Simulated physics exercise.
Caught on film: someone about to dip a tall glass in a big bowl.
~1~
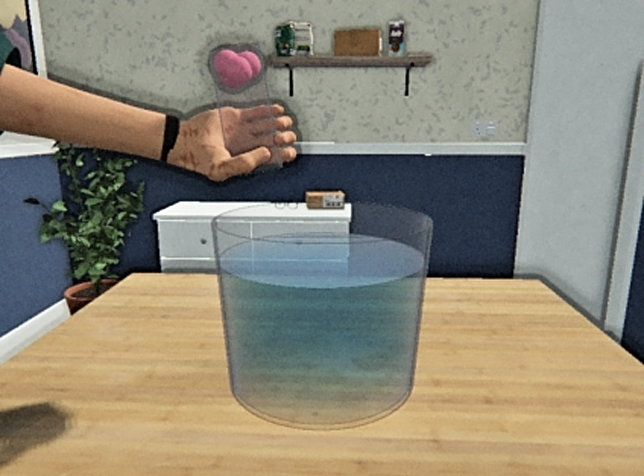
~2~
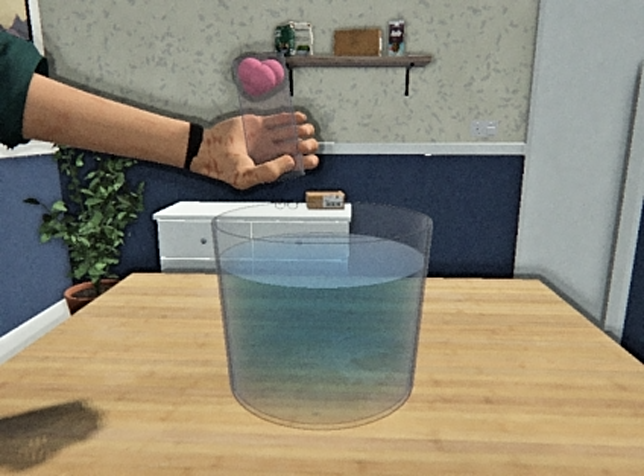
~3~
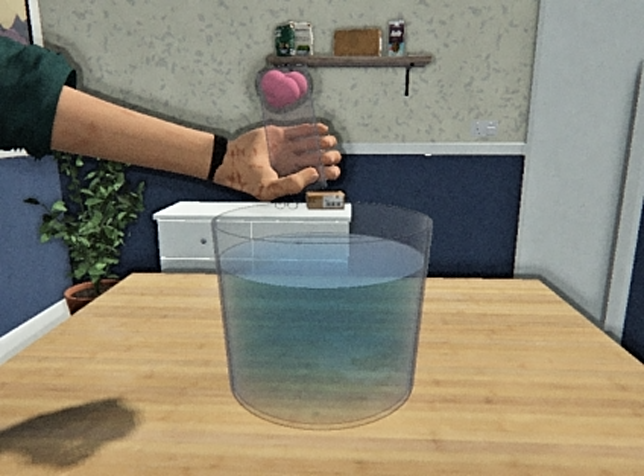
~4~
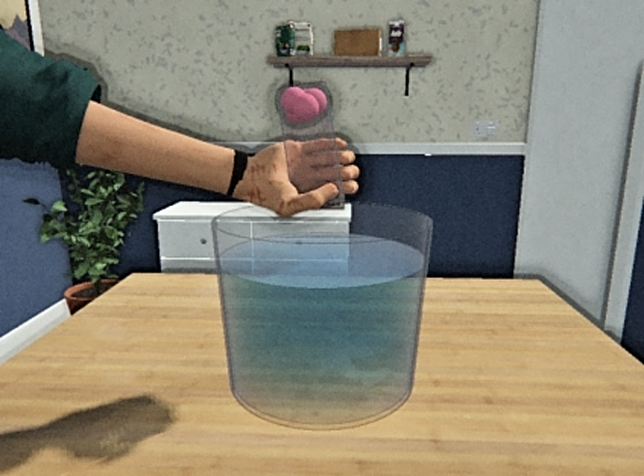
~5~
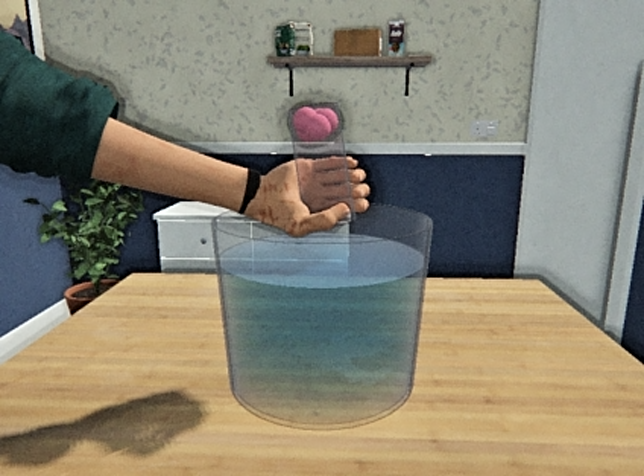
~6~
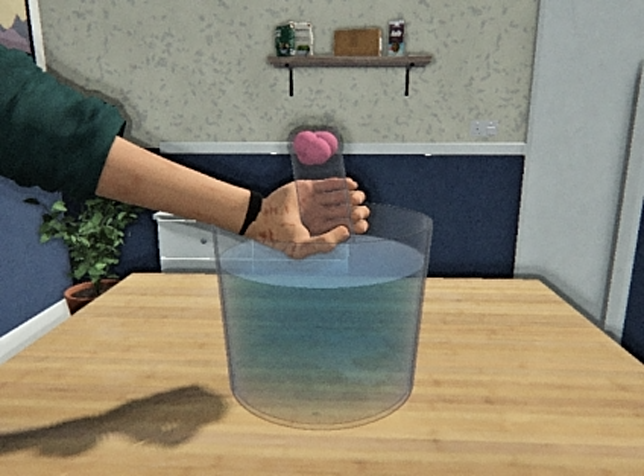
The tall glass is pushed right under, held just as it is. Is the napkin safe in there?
The napkin stays dry.
Next, the tall glass enters the water.
After that, air is trapped inside and holds the level down.
Finally, the tall glass is under, still full of air, and the napkin is dry.
